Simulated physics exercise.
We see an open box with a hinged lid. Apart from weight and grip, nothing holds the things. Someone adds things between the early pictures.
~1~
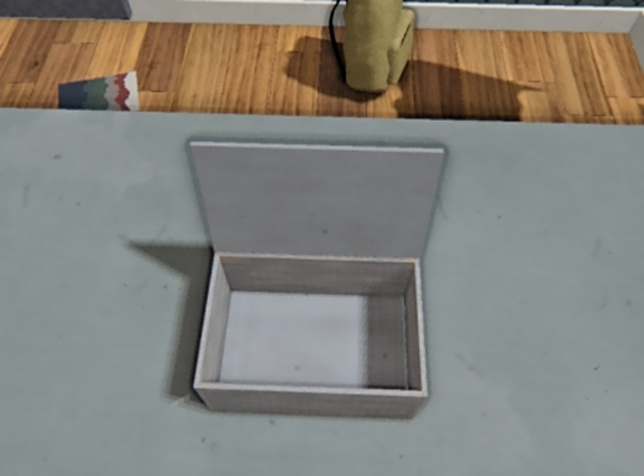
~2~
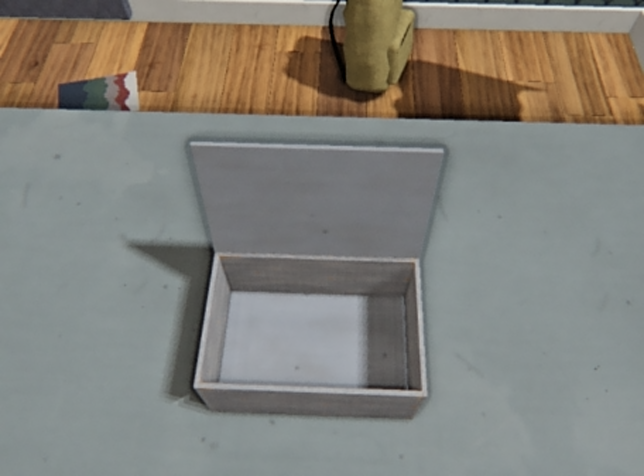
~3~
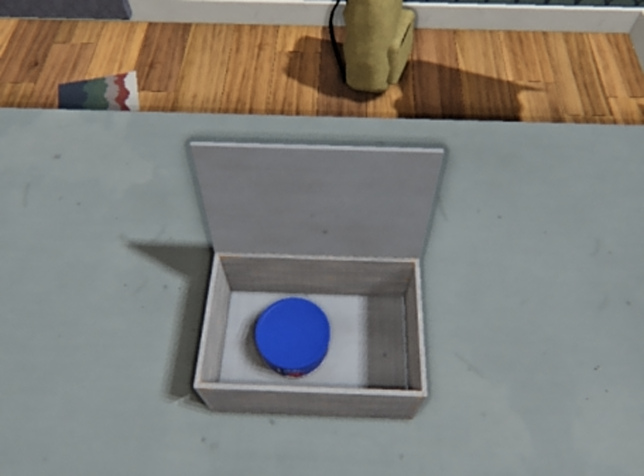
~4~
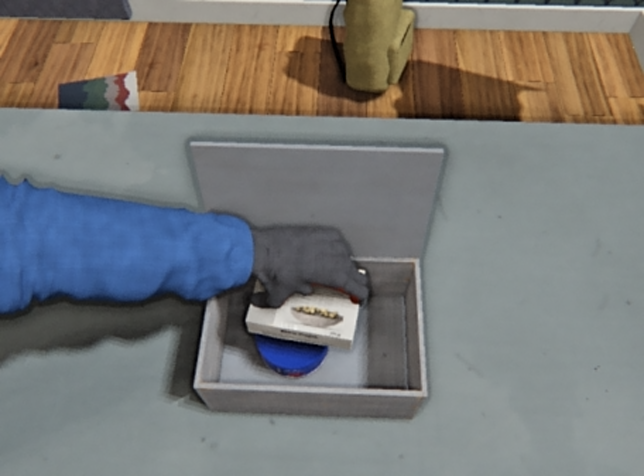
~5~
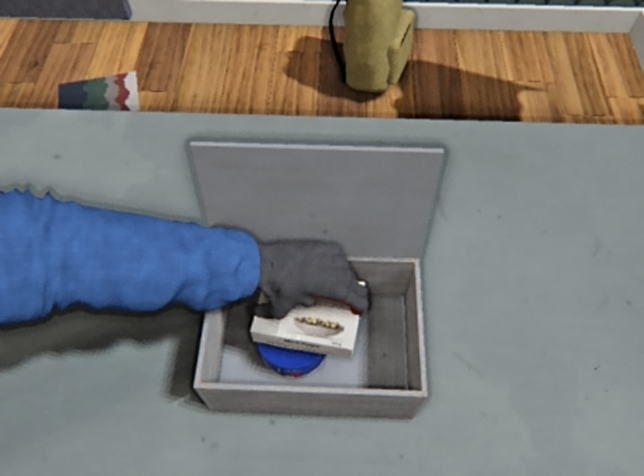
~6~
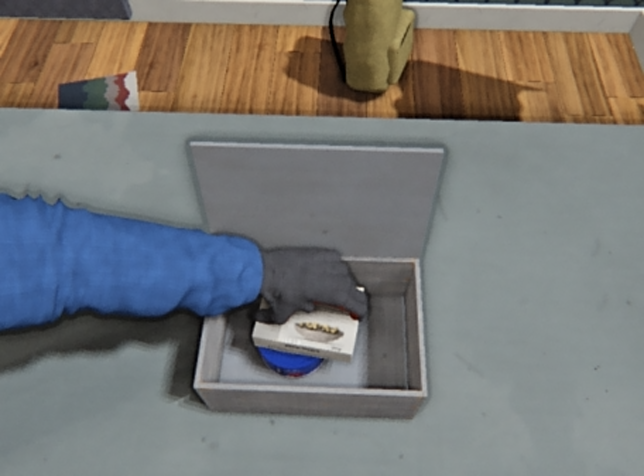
An arm in a blue sleeve and dark glove comes in from the left over an open pale grey box on a grey-green surface, seen from above by a still camera. The box, its lid raised behind, is empty at first, with wooden flooring beyond. A round blue tub appears inside, then the gloved hand lowers a small white packet slightly over it.
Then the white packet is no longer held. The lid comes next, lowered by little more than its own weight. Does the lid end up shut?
Yes.
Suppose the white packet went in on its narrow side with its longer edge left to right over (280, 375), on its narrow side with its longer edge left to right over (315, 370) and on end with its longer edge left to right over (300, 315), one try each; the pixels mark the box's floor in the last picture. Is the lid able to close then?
So, one: It remains raised; two: It remains raised; three: It drops fully.
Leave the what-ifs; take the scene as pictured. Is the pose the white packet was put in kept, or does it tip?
Once everything settles, the white packet keeps its original angle.
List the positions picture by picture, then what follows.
In the first picture, the last thing is not in view yet.
In the second picture, the last thing is not in view yet.
In the third picture, the last thing is not in view yet; blue tub (294, 338).
The fourth picture shows still above its spot; white packet (307, 301).
The fifth picture shows still above its spot; white packet (309, 312).
The sixth picture shows in place under the hand; white packet (309, 317).
Then, 1.10 s on from there, lid starting down.
Then, 1.60 s on from there, lid 60° above the rim.
Then, 2.00 s on from there, lid 32° above the rim.
Then, 2.30 s on from there, lid 8° above the rim.
In the end, lid shut; both unmoved. At the end, from the last picture's camera, white packet near (309, 318).
